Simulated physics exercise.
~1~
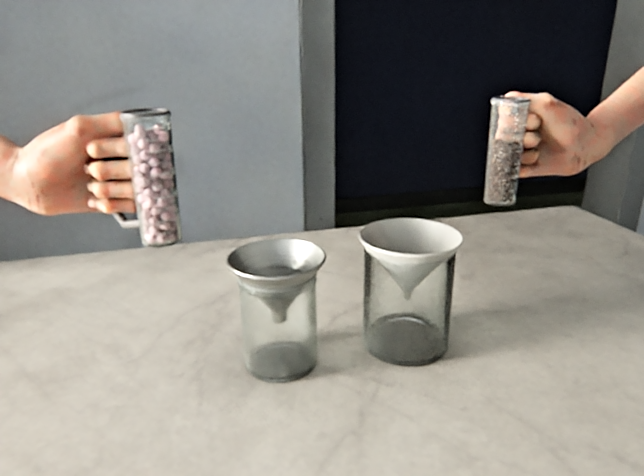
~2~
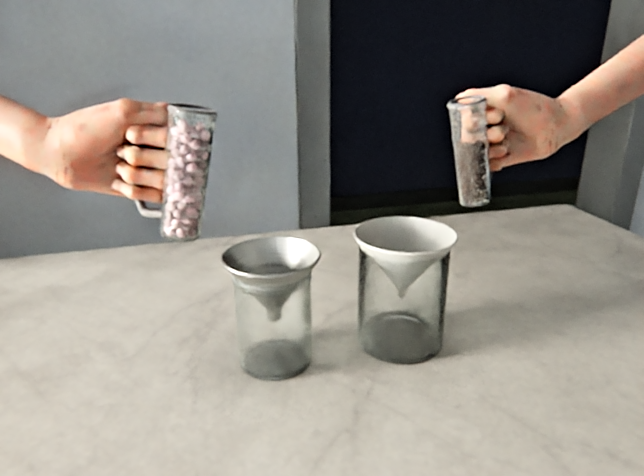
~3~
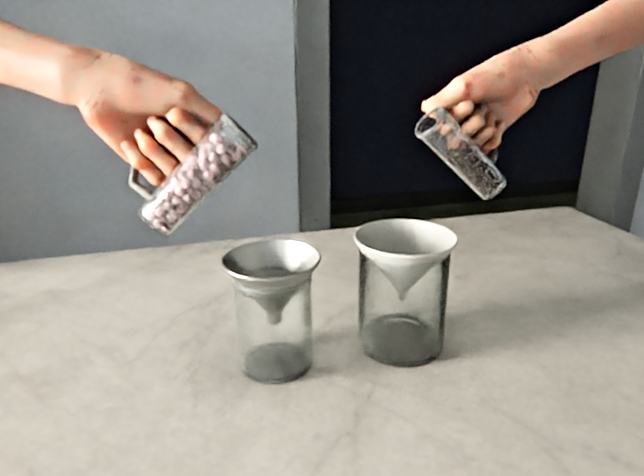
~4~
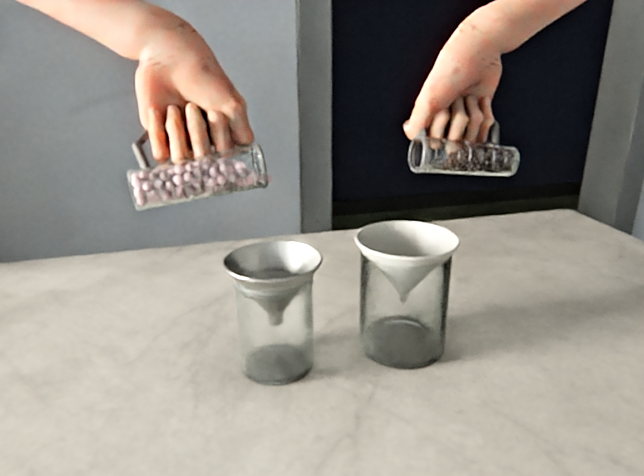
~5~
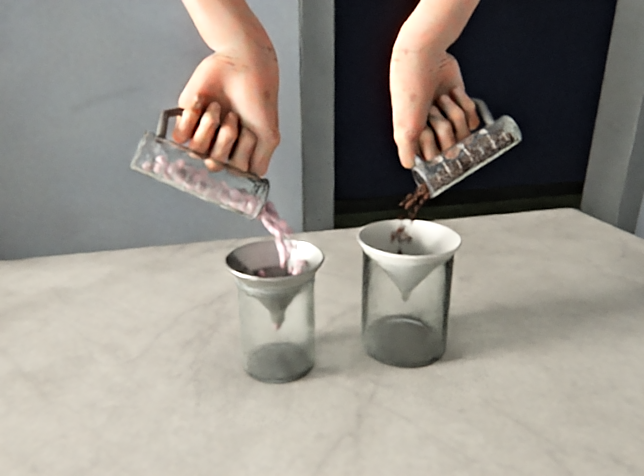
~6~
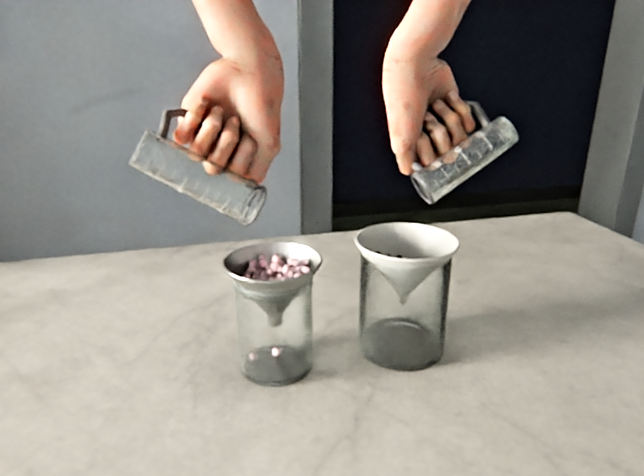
On a pale marbled tabletop before a grey wall and a dark panel, seen from slightly above by a gently swaying camera, two clear jars stand side by side with grey funnels in their mouths. A hand on the left holds a clear cup of pinkish pieces, and one on the right holds a smaller cup of dark brown bits. Both hands move inward and tip their cups, pouring the contents into the funnels. The cups end up empty. On the left, pink pieces pile up in the funnel with just a few in the jar, while the right jar stays empty, its dark bits stuck above.
